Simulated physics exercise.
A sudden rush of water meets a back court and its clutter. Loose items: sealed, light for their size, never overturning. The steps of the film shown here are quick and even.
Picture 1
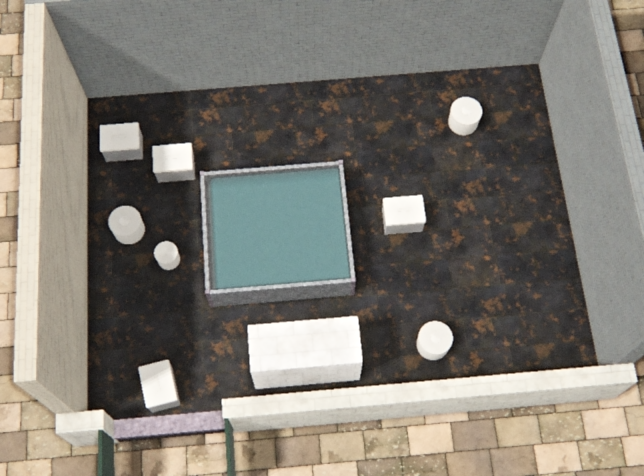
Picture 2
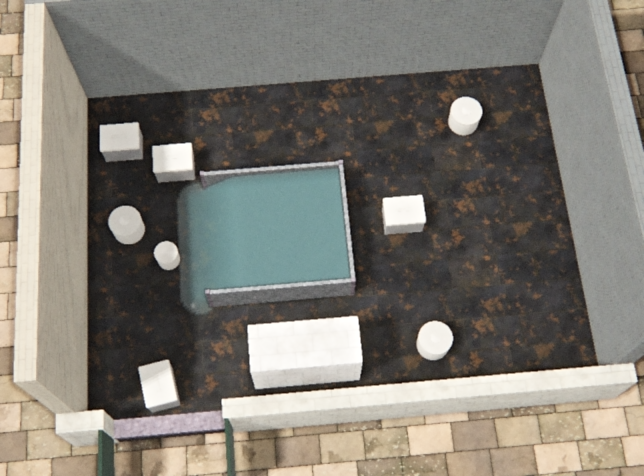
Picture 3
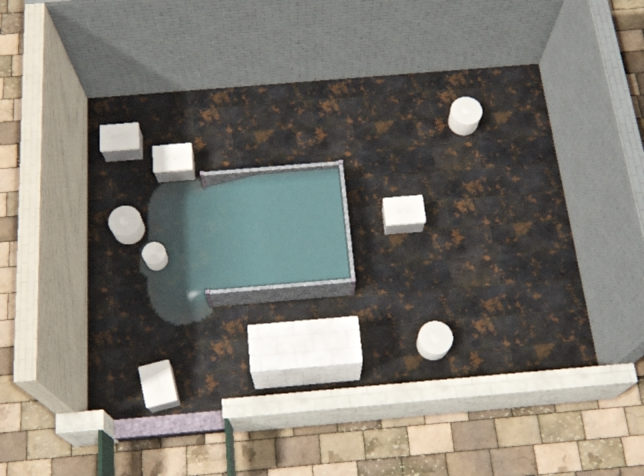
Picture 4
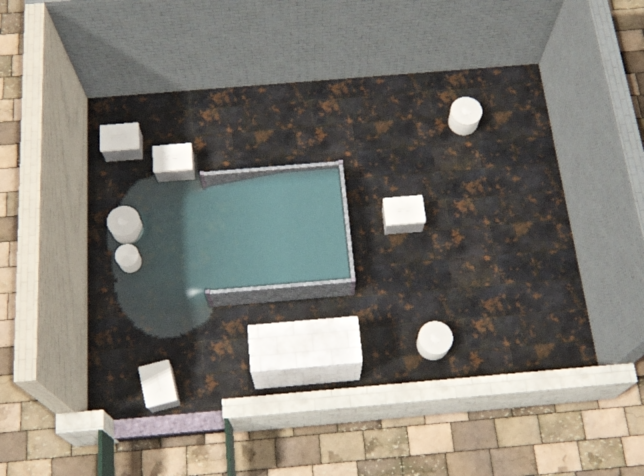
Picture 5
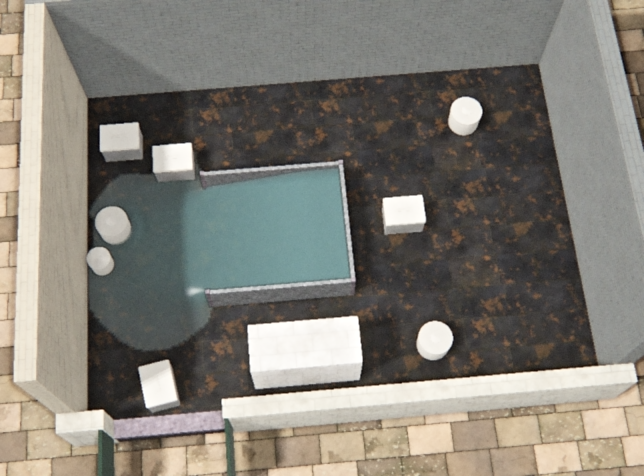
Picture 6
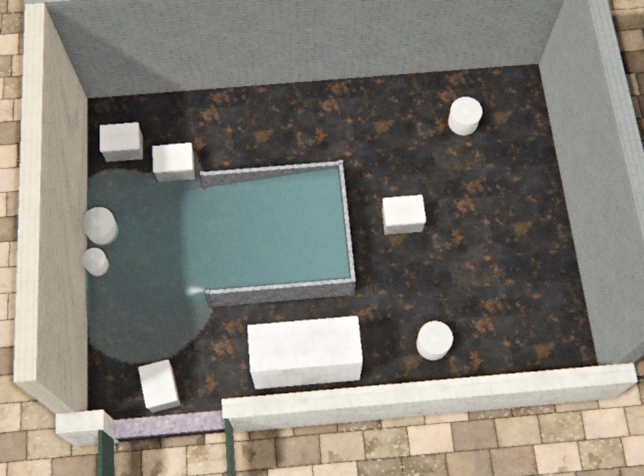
A large teal pool of water with a grey rim sits in a dark, rust-flecked walled court, seen from high above by a still camera. White blocks and round tubs stand around it, with pale paving outside the walls. The pool's left side opens and water spreads leftward over the floor to the wall, pushing the small round piece left first, then the larger one beside it, while the others stay put.
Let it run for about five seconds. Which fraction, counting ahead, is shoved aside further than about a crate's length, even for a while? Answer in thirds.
One to two thirds.
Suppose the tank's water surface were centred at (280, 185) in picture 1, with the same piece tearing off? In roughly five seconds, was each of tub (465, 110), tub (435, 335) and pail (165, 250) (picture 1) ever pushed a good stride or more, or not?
Taking them in turn: Kept near its start; kept near its start; got sent well off.
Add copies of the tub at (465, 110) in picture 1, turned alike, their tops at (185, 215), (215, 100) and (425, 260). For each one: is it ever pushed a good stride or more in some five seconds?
The answers, in order, are displaced a stride, displaced a stride and remains nearby.
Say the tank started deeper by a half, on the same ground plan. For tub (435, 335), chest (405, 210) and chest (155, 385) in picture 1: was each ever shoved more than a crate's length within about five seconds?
As asked: Fell short, fell short, went the distance.
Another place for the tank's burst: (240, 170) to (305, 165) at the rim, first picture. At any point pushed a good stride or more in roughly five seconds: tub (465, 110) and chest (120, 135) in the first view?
One by one - carried at least that far and carried at least that far.
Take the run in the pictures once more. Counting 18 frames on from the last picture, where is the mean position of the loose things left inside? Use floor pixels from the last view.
Near (276, 235).
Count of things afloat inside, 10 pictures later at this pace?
The answer would be 2.
A moment on, 1 of 8 are well off their spots; 2 afloat.
Next, 1 of 8 are well off their spots; 2 afloat.
Later, 4 of 8 are well off their spots; 1 afloat.
In the end, 4 of 8 are well off their spots, and 4 have been at some point; 0 afloat.
